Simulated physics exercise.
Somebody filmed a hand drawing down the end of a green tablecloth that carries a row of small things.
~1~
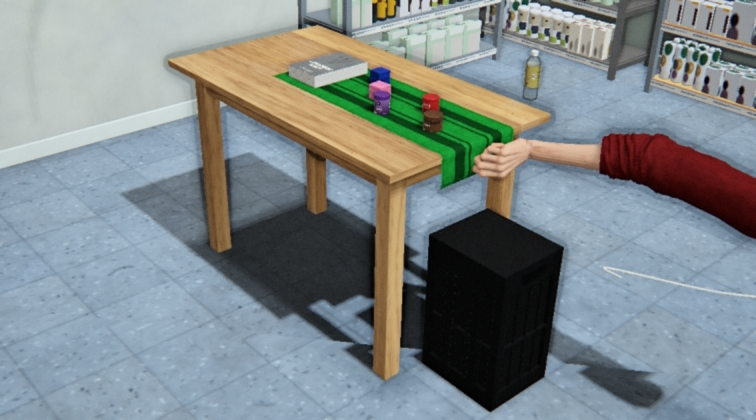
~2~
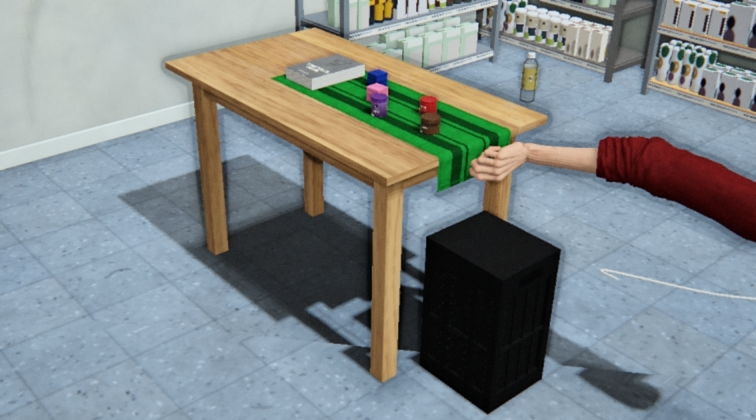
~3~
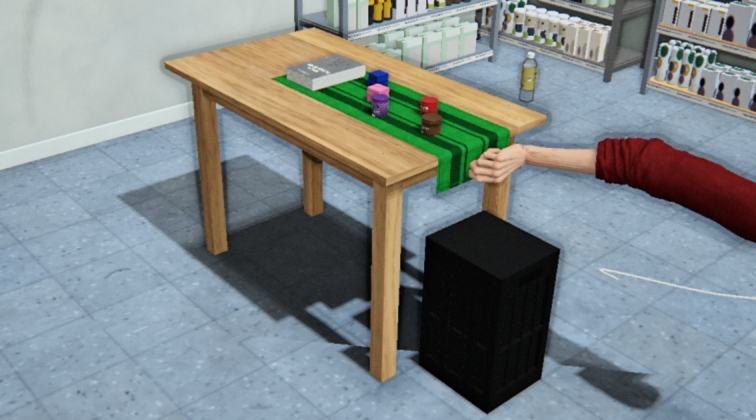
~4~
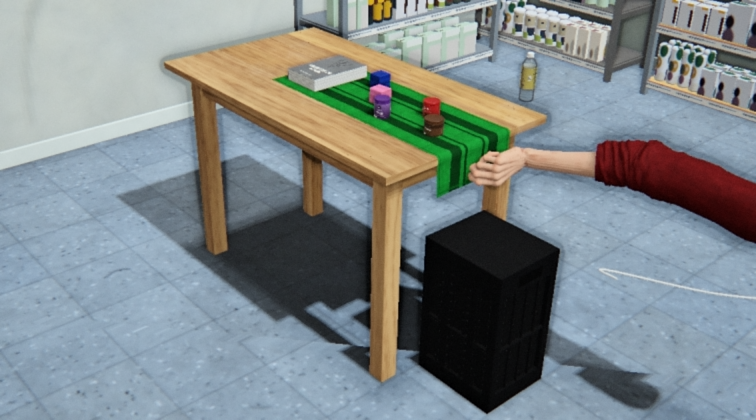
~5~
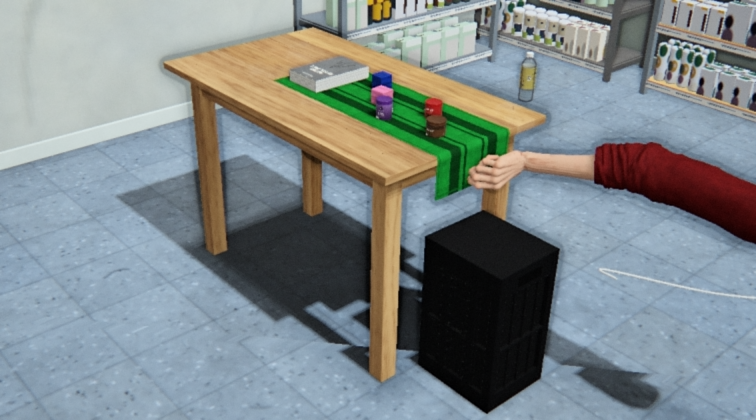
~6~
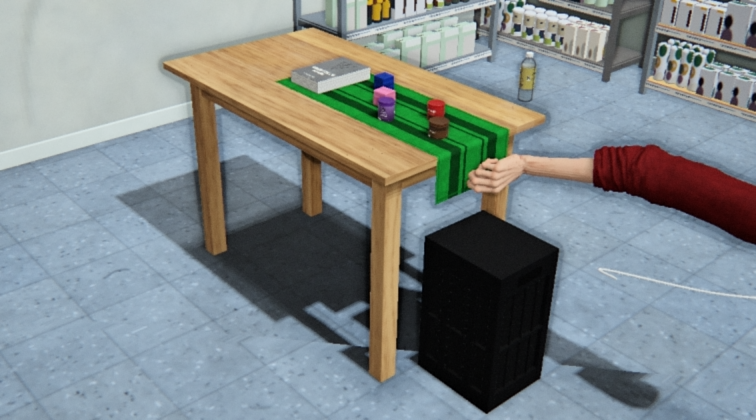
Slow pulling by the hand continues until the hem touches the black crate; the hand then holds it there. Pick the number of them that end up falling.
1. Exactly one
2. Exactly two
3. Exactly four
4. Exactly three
(1) Exactly one.
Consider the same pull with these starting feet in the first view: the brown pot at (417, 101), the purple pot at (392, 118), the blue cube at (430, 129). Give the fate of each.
In the end the brown pot rides it out, while the purple pot rides it out and the blue cube gets dislodged.
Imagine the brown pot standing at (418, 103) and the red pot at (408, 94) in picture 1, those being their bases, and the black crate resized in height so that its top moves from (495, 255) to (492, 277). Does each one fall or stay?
So the brown pot stays there, and the red pot stays there.
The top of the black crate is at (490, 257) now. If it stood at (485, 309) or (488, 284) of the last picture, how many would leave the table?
First height: 3; second height: 2.
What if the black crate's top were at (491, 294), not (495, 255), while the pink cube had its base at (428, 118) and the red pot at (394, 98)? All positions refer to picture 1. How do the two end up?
Well, the pink cube is dislodged, and the red pot is safe.
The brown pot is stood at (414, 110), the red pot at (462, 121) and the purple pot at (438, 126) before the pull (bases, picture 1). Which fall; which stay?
Here's the result: The brown pot remains in place, the red pot leaves the top and the purple pot leaves the top.
Soon after, hem near (470, 210); all still up.
After that, hem on the crate; brown pot gone.
In the end, hem on the crate; brown pot gone. It carries off one.
